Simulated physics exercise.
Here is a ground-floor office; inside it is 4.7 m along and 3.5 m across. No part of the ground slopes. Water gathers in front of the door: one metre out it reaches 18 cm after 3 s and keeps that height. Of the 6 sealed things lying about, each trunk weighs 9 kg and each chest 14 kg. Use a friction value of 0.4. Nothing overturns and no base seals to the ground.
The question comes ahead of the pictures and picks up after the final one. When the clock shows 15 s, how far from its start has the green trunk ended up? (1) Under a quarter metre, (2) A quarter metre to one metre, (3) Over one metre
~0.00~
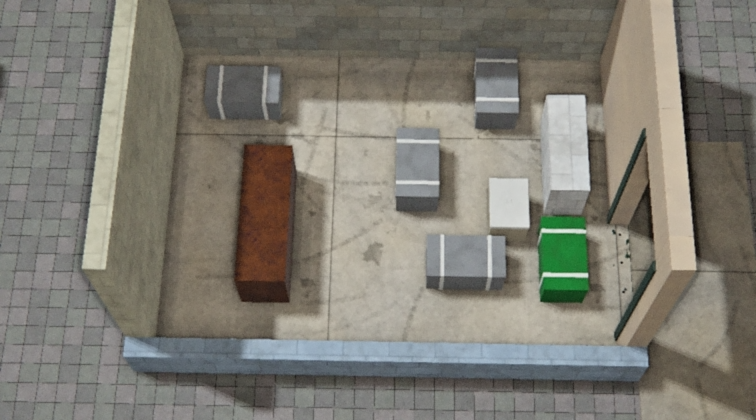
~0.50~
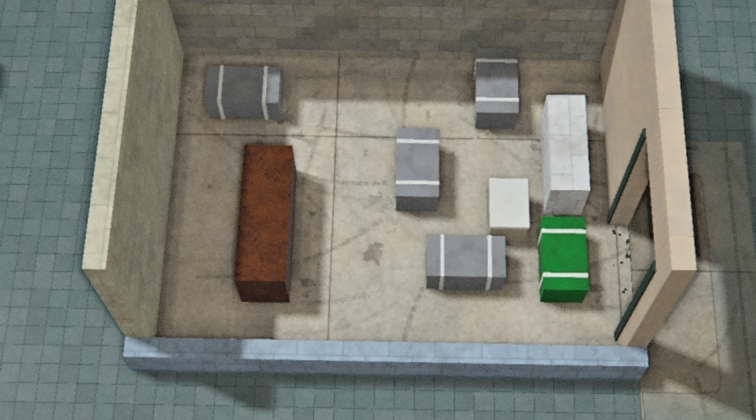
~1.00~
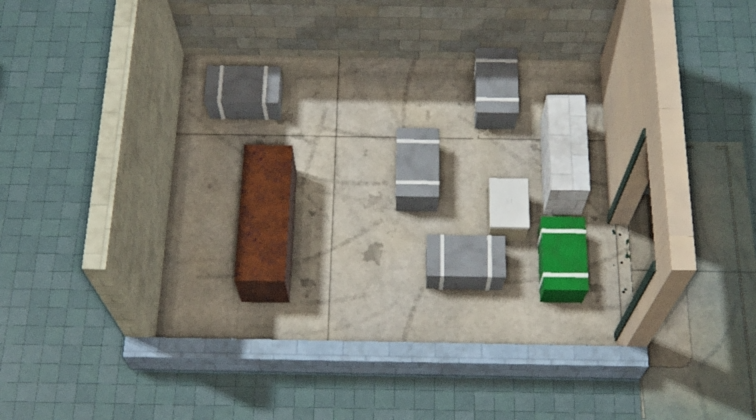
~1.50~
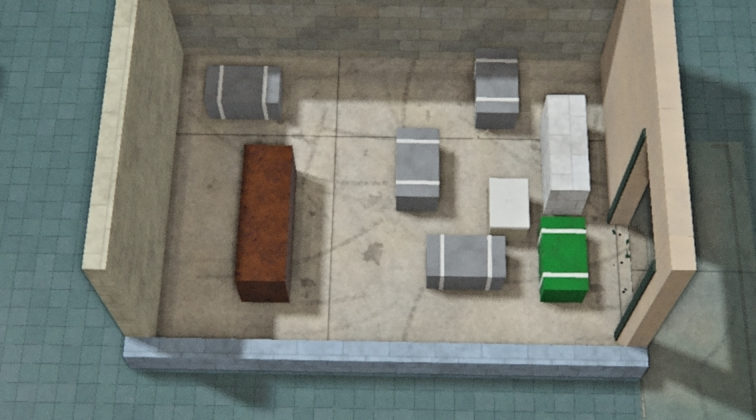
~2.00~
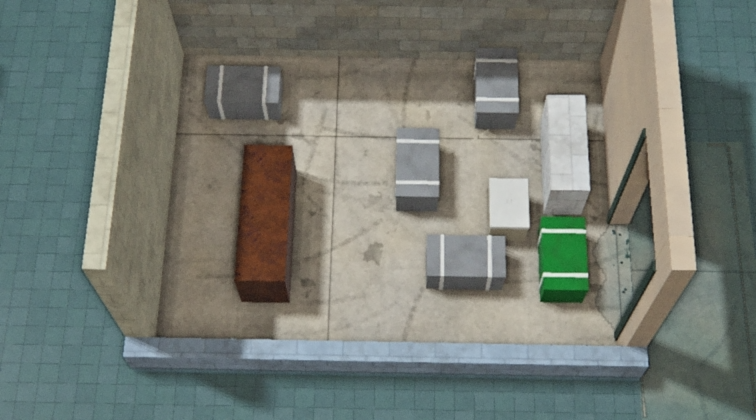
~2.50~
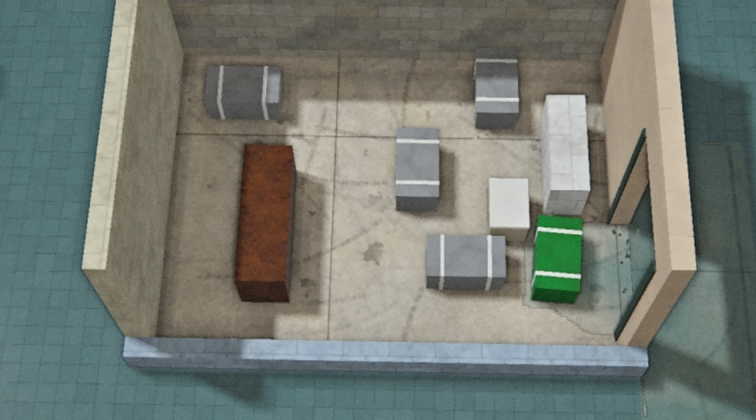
Answer: 3.
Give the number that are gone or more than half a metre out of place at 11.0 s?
The answer is 4.
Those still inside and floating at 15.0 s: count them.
Total: 6.
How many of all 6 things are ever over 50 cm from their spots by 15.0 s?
4.
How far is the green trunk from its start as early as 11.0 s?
About 200 cm out of place.
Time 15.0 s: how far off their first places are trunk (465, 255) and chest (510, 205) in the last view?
The first is 150 cm from its start, the second 150 cm.
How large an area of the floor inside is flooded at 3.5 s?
I'd put it close to 2.5 m2.
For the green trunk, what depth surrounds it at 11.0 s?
Somewhere close to 12 cm.
After 3.5 s the green trunk is near (539, 253), 0.3 m from its start, afloat; 1 afloat.
After 6.8 s the green trunk is near (354, 291), 2.2 m from its start, afloat; 2 afloat.
After 11.0 s the green trunk is near (367, 288), 2.0 m from its start, afloat; 6 afloat.
After 15.0 s the green trunk is near (365, 297), 2.1 m from its start, afloat; 6 afloat.
